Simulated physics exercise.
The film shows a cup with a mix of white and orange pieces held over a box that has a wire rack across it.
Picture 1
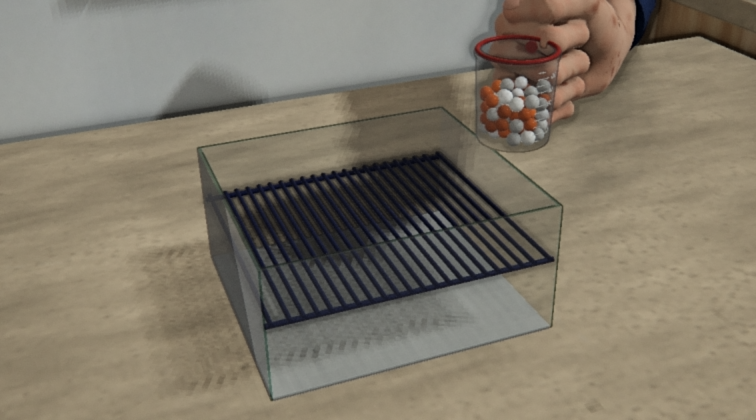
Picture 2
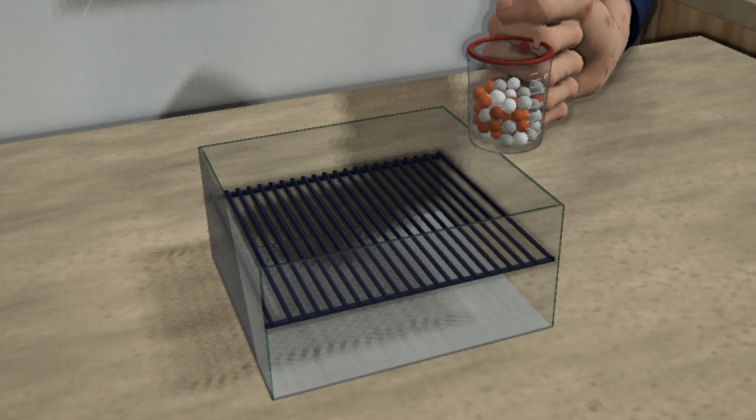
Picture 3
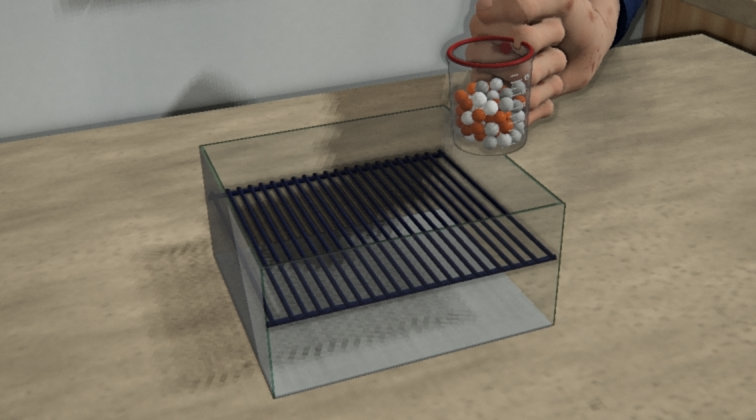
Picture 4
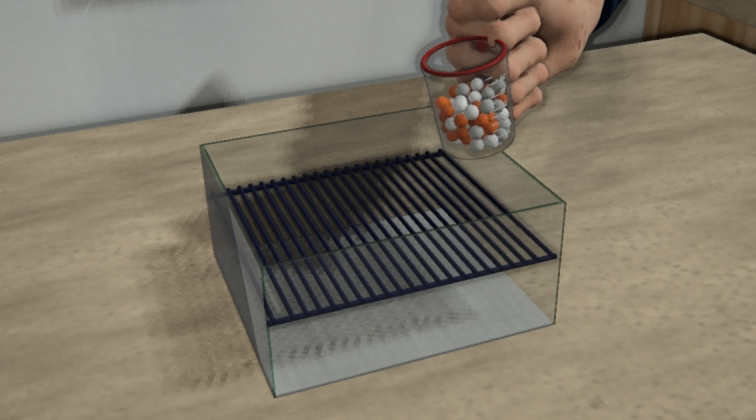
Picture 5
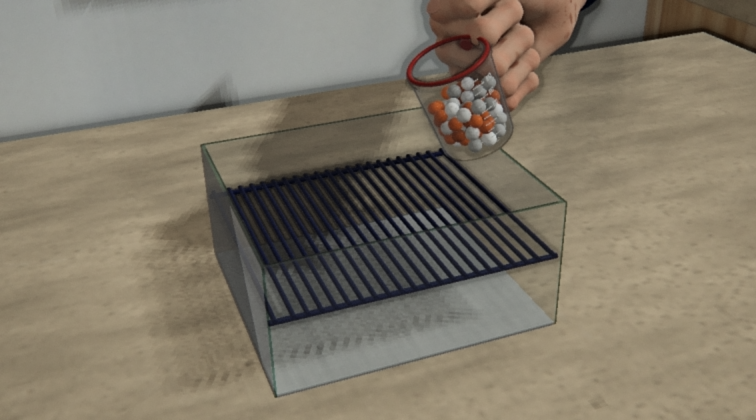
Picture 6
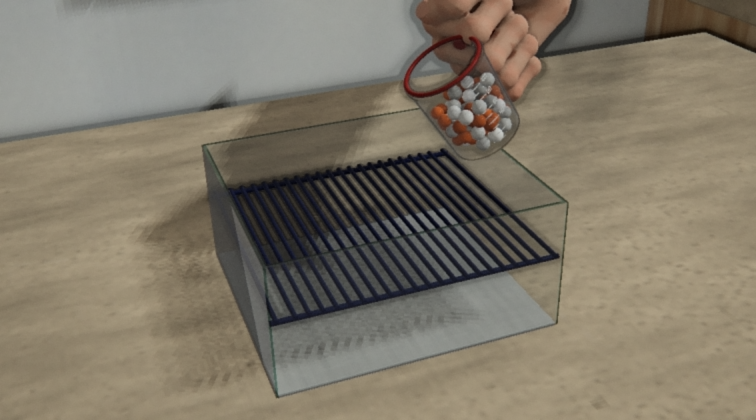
Hand moving a clear cup of white and orange balls left above a glass box with a dark rack, tilting it leftward.
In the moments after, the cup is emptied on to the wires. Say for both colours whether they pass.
Looking at white, they don't get through. Orange ones don't get through.
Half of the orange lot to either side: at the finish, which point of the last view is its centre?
It ends up somewhere around (388, 219).
Then, 0.34 s past the last view, white ones, all in the cup; orange ones, all in the cup.
Then, 0.77 s past the last view, white ones, all in the cup; orange ones, all in the cup.
Then, 1.24 s past the last view, white ones, about a third in the cup, about two thirds on or over the wires; orange ones, about a quarter in the cup, most on or over the wires.
Finally, white ones, all on the wires, none under the rack; orange ones, all on the wires, none under the rack.
